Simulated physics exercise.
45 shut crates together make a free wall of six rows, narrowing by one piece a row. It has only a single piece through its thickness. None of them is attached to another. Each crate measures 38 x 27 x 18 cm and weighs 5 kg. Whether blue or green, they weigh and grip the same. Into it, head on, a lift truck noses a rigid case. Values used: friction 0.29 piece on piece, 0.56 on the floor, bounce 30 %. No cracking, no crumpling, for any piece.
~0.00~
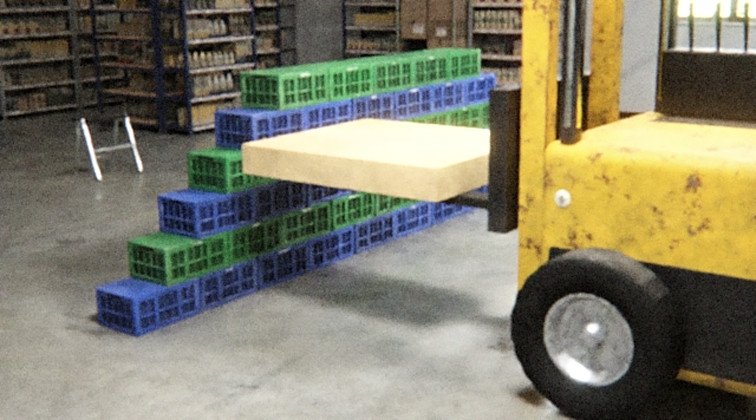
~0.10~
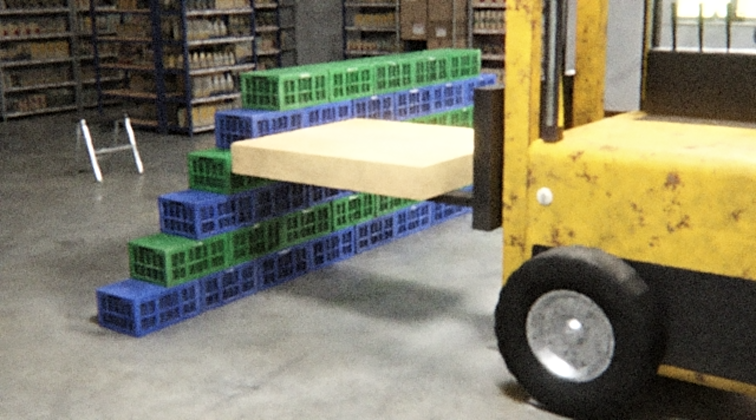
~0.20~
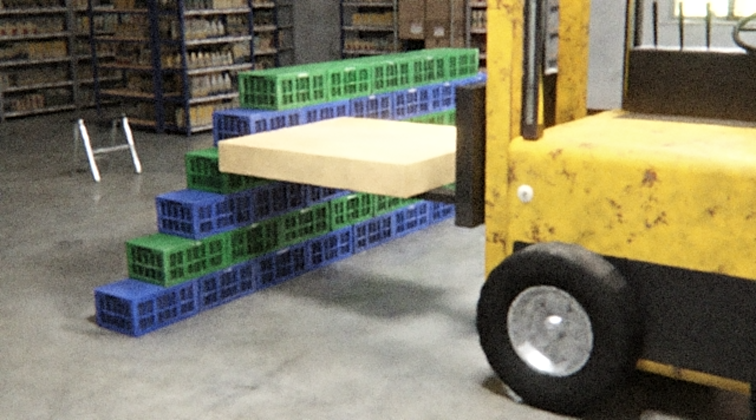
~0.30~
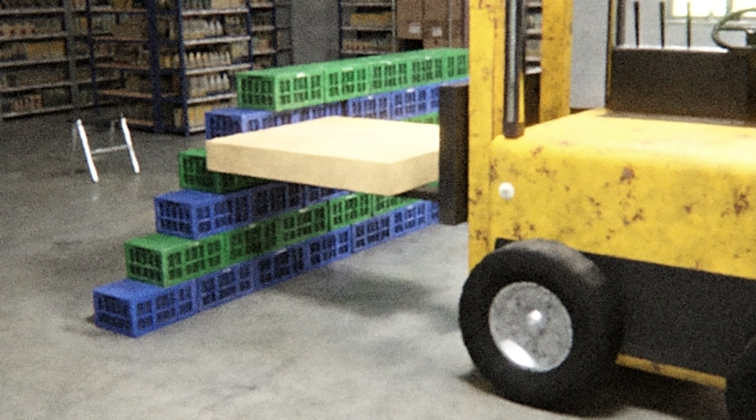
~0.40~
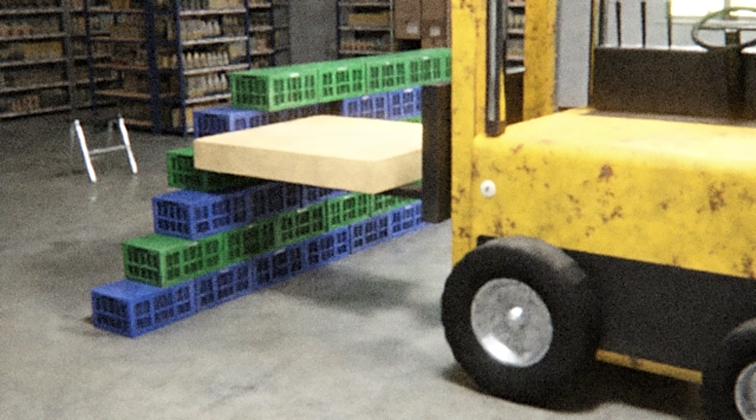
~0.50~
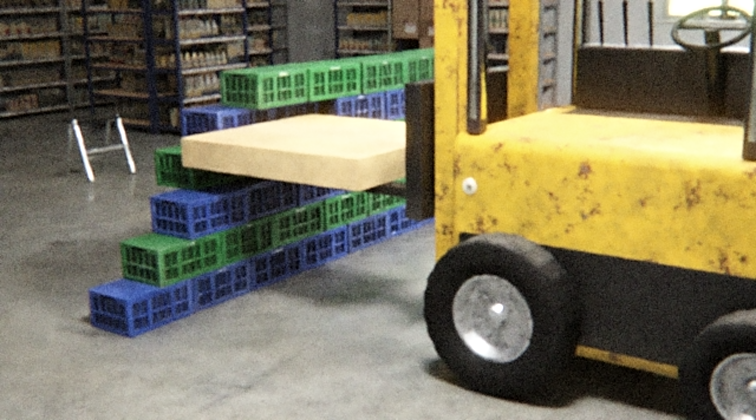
The clip opens on a yellow forklift holding a thick pale slab beside a stepped wall of green and blue crates in a warehouse. The forklift rolls steadily left, bringing the slab up against the wall, then pushes in, shifting several upper crates slightly left as gaps open among them.
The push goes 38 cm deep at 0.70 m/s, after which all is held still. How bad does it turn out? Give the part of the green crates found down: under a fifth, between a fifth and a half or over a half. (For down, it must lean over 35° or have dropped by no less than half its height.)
Twenty to fifty percent.
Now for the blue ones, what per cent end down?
Of the blue ones, 20 per cent finish down.
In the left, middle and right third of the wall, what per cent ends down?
Going left to right, I get 40, 20 and 0 percent.
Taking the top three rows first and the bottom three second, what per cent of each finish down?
50 % and 0 %.
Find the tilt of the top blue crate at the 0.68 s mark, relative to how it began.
I'd estimate close to 0°.
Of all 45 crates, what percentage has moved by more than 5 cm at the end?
The shifted ones make up 25 per cent.
Around 0.68 s, none of the 21 green crates down (0 of 45 in all colours); top green crate displaced 24 cm.
Around 0.94 s, 3 of the 21 green crates down (6 of 45 in all colours); top green crate tipped 25°, 18 cm lower.
Around 1.30 s, 5 of the 21 green crates down (9 of 45 in all colours); top green crate tipped 53°, 64 cm lower.
Around 1.88 s, 6 of the 21 green crates down (10 of 45 in all colours); top green crate on its side.
Finally (3.2 s), 6 of the 21 green crates down (10 of 45 in all colours); top green crate on its side; top blue crate unmoved. That is 29 per cent. Seen by the last camera, middles, top green crate near (124, 212), top blue crate near (389, 101).
